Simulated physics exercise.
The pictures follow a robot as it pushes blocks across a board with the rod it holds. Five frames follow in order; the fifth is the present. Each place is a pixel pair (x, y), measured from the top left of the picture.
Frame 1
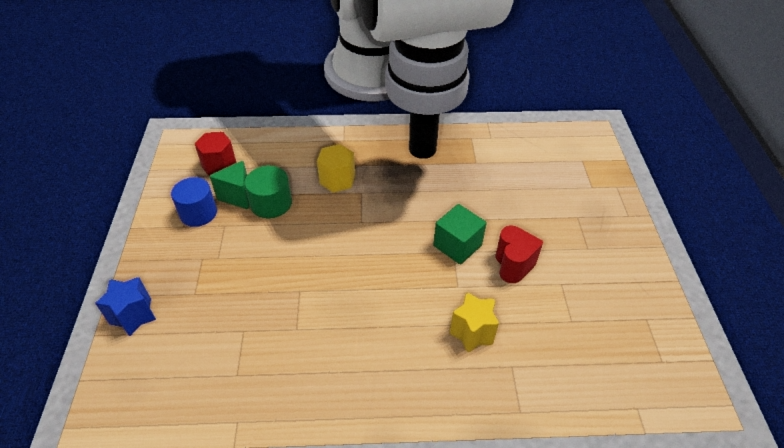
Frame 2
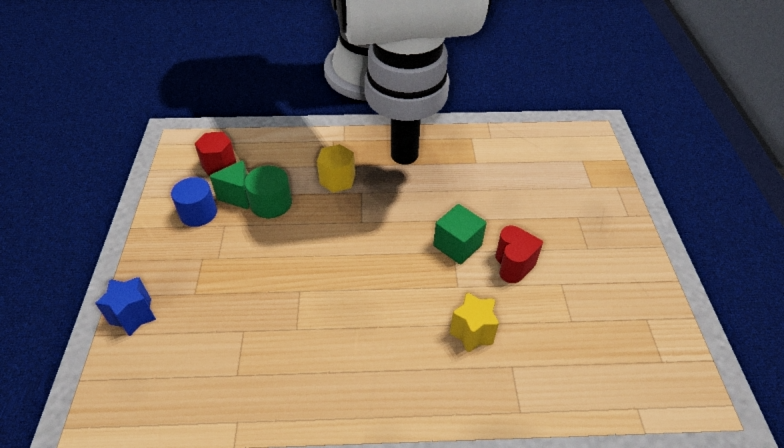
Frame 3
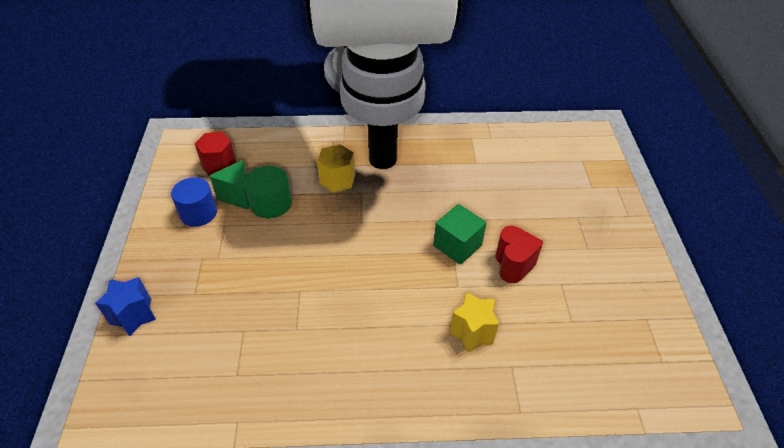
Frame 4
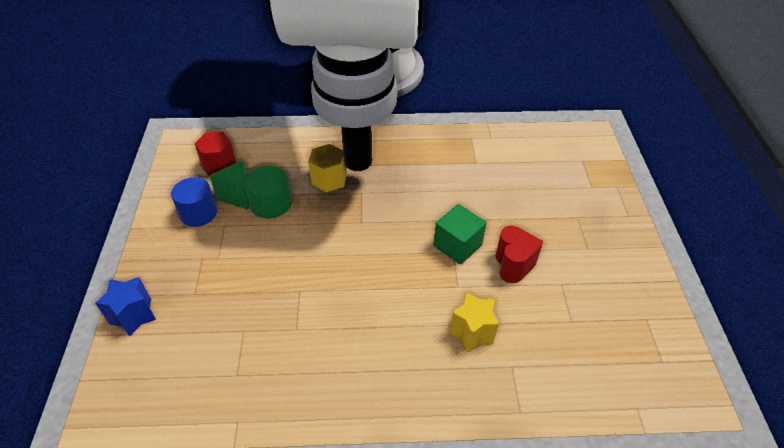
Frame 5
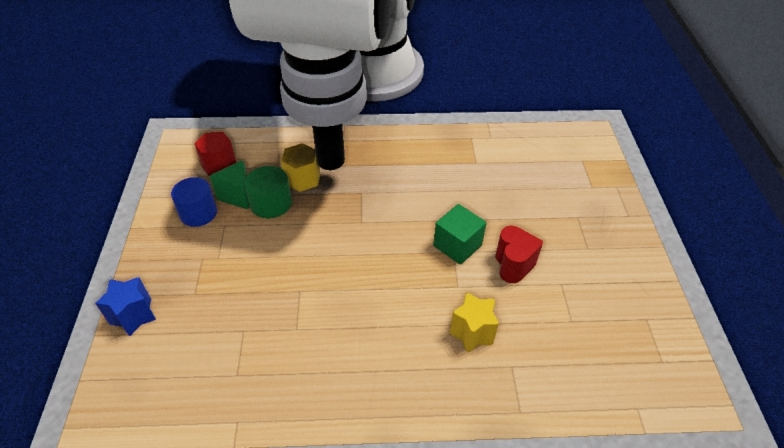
A robot arm's black rod moved left along the far side of a wooden board, then pushed the yellow hexagonal block left, closer to the green cylinder, while the other blocks stayed put.
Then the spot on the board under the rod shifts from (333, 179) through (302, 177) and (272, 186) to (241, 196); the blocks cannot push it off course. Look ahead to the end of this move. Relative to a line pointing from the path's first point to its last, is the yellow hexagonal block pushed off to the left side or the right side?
Gets pushed right.
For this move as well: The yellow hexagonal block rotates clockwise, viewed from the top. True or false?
True - the claim holds.
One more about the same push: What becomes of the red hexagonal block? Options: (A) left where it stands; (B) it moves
Letter B.
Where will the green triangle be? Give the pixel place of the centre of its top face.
I'd say the green triangle ends with its top centre at (207, 173).
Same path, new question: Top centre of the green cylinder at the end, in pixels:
The middle of its upper face will lie at (236, 198).
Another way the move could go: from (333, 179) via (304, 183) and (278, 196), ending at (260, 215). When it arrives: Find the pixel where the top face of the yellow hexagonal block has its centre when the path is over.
It will likely be found at (259, 154).
The first path, step by step. One third of the way, rod at (300, 159); green triangle at (229, 175), turned 15° clockwise; green cylinder at (261, 181); yellow hexagonal block at (267, 153), turned 15° anticlockwise.
Two thirds of the way, rod at (268, 169); blue cylinder at (186, 192); green triangle at (218, 175); green cylinder at (252, 187); yellow hexagonal block at (242, 151), turned 20° clockwise.
At the end, rod at (237, 178); blue cylinder at (184, 193); red hexagonal block at (207, 137); green triangle at (207, 173); green cylinder at (236, 198); yellow hexagonal block at (233, 150), turned 50° clockwise.
